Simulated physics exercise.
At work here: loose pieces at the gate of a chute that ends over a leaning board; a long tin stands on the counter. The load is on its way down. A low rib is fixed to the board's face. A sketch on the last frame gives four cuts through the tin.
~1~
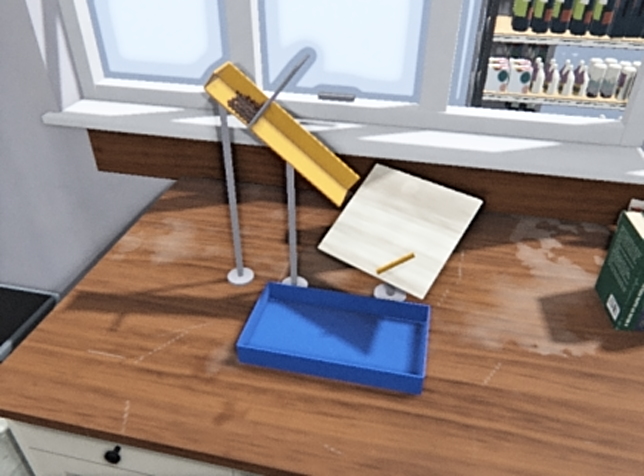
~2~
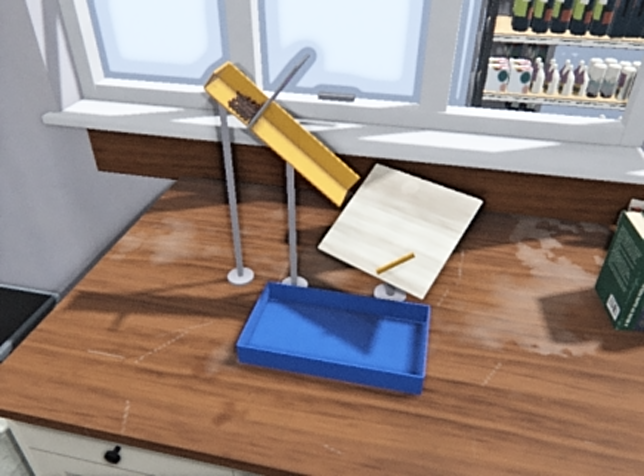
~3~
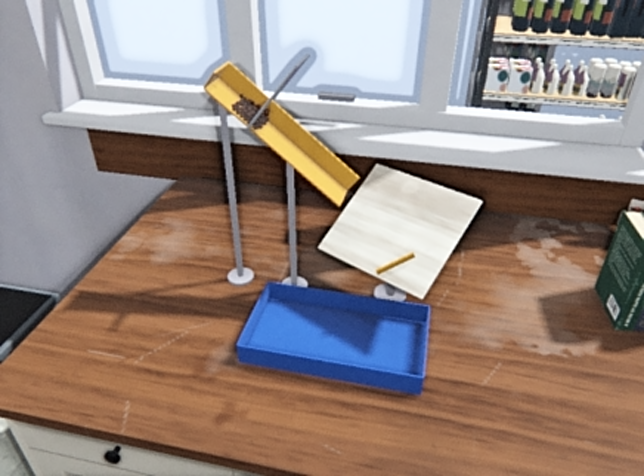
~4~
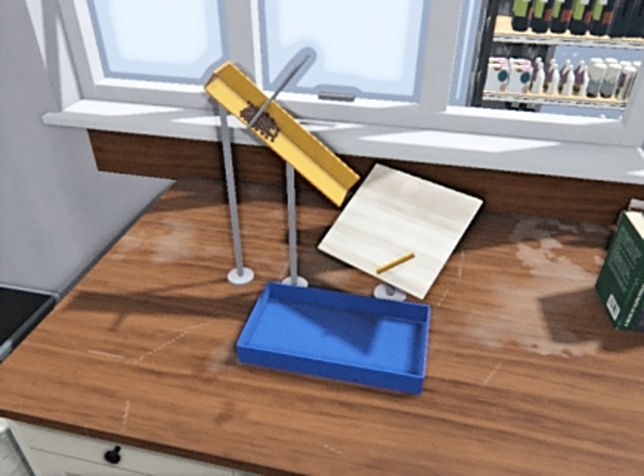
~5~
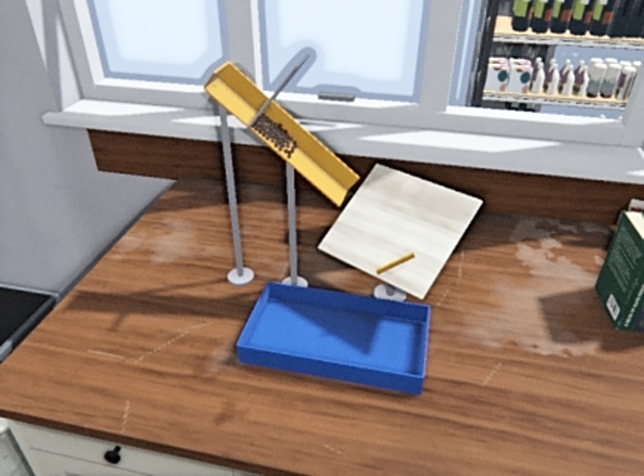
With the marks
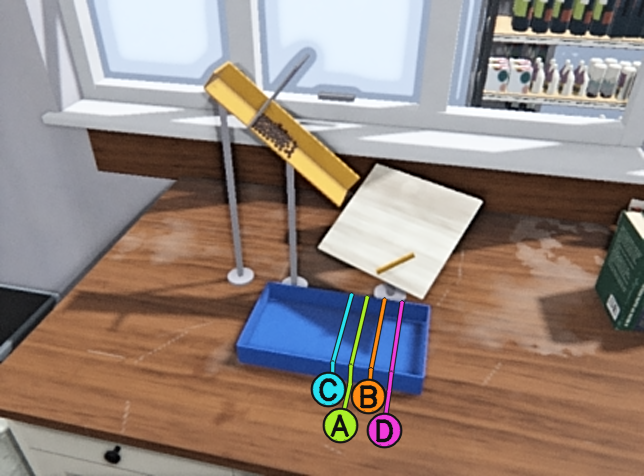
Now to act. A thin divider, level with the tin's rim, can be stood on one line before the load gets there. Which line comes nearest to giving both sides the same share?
C beats the others.
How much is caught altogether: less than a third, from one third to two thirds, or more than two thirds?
More than two thirds.
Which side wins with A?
More lands on the left.
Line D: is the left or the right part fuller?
Left.
On the marked copy, line A crosses the front rim at (351, 365); line B crosses the front rim at (371, 368); line C crosses the front rim at (333, 362); line D crosses the front rim at (391, 372).
With A, of what is caught, the bulk on the left of the divider, a small share on the right.
With B, of what is caught, the bulk on the left of the divider, a small share on the right.
With C, of what is caught, close to half on the left of the divider, close to half on the right.
With D, of what is caught, all but a few on the left of the divider, a small share on the right.
